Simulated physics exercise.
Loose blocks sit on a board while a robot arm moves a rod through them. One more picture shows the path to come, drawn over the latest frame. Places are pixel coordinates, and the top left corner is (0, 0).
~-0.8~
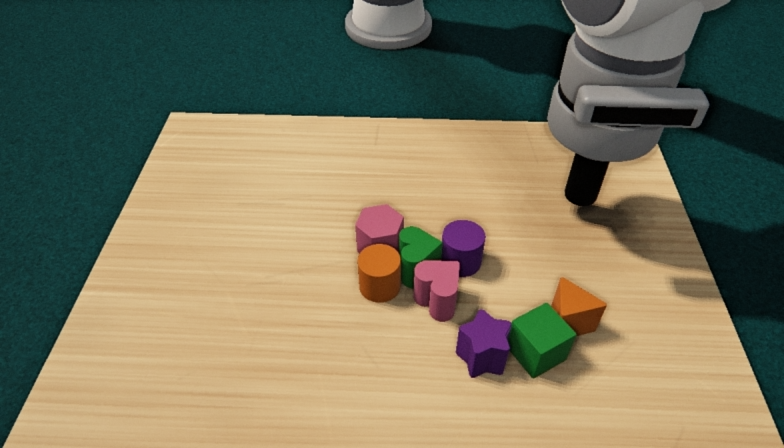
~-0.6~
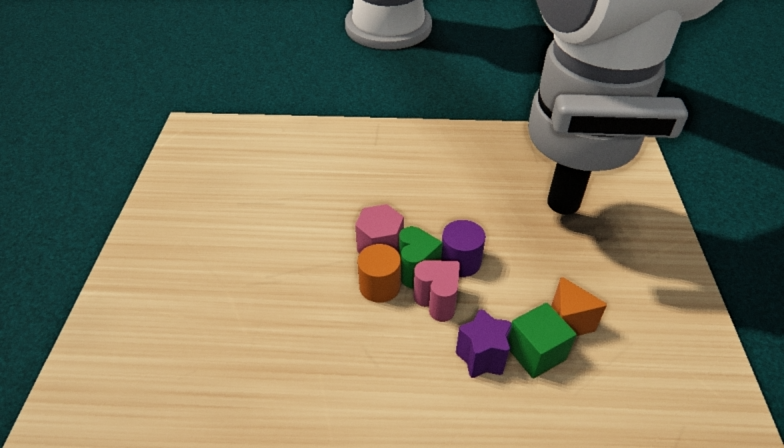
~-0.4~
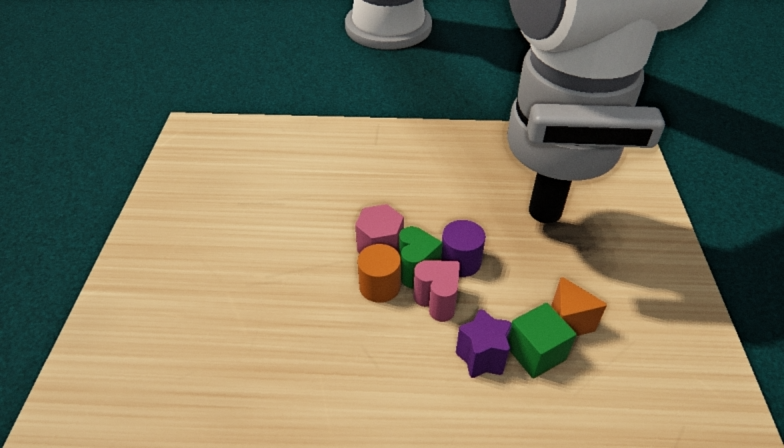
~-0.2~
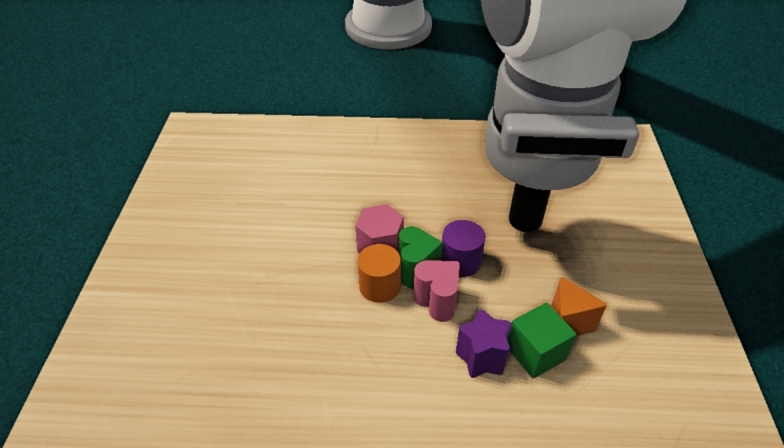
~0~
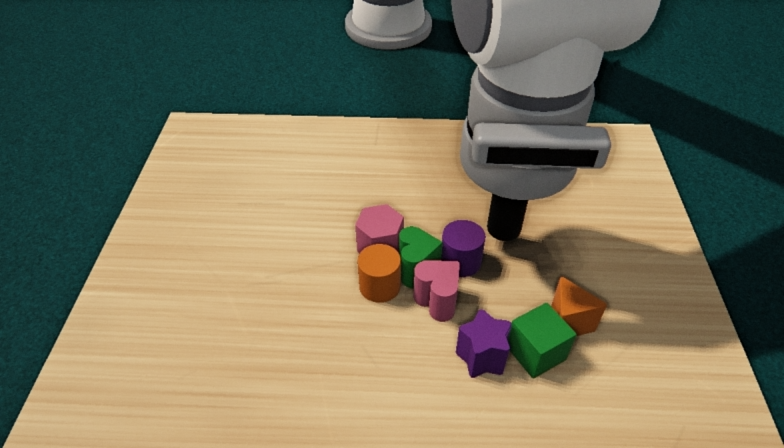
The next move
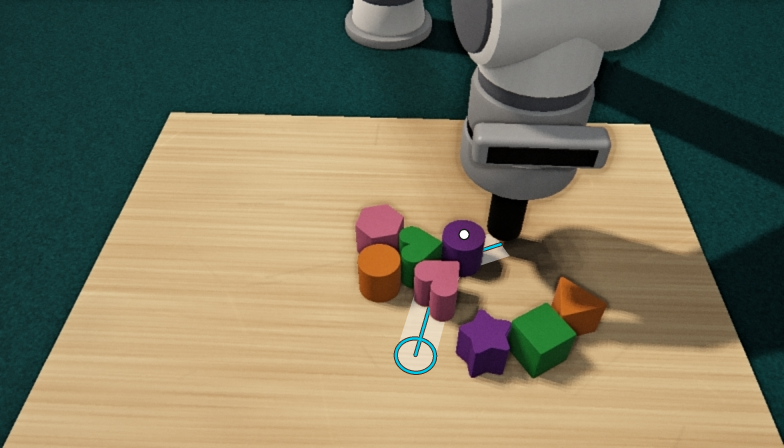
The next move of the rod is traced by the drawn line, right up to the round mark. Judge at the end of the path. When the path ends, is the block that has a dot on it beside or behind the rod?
Yes.
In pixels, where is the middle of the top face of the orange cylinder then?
The top centre is at (327, 264).
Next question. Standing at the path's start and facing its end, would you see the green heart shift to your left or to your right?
The green heart goes right.
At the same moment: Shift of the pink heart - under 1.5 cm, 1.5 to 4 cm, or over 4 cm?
My answer is that it shifts over 4 cm.
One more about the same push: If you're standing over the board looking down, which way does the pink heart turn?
From overhead, anticlockwise.
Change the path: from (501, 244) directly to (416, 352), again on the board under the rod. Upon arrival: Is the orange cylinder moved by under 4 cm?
Going by the path, yes.
Drawn move, from (501, 244) by way of (453, 262) and (431, 304) to (415, 355); the dot is on the purple cylinder.
What follows on the original path. One third of the way, rod (453, 249); orange cylinder (341, 263); green heart (389, 262), turned 65° clockwise; pink heart (432, 294); purple cylinder (432, 261).
Two thirds of the way, rod (431, 292); orange cylinder (327, 264); green heart (374, 271), turned 85° clockwise; pink heart (421, 338), turned 40° anticlockwise; purple cylinder (402, 303).
At the end, rod (416, 342); orange cylinder (327, 264); green heart (374, 271), turned 85° clockwise; pink heart (420, 374), turned 60° anticlockwise; purple cylinder (371, 331).
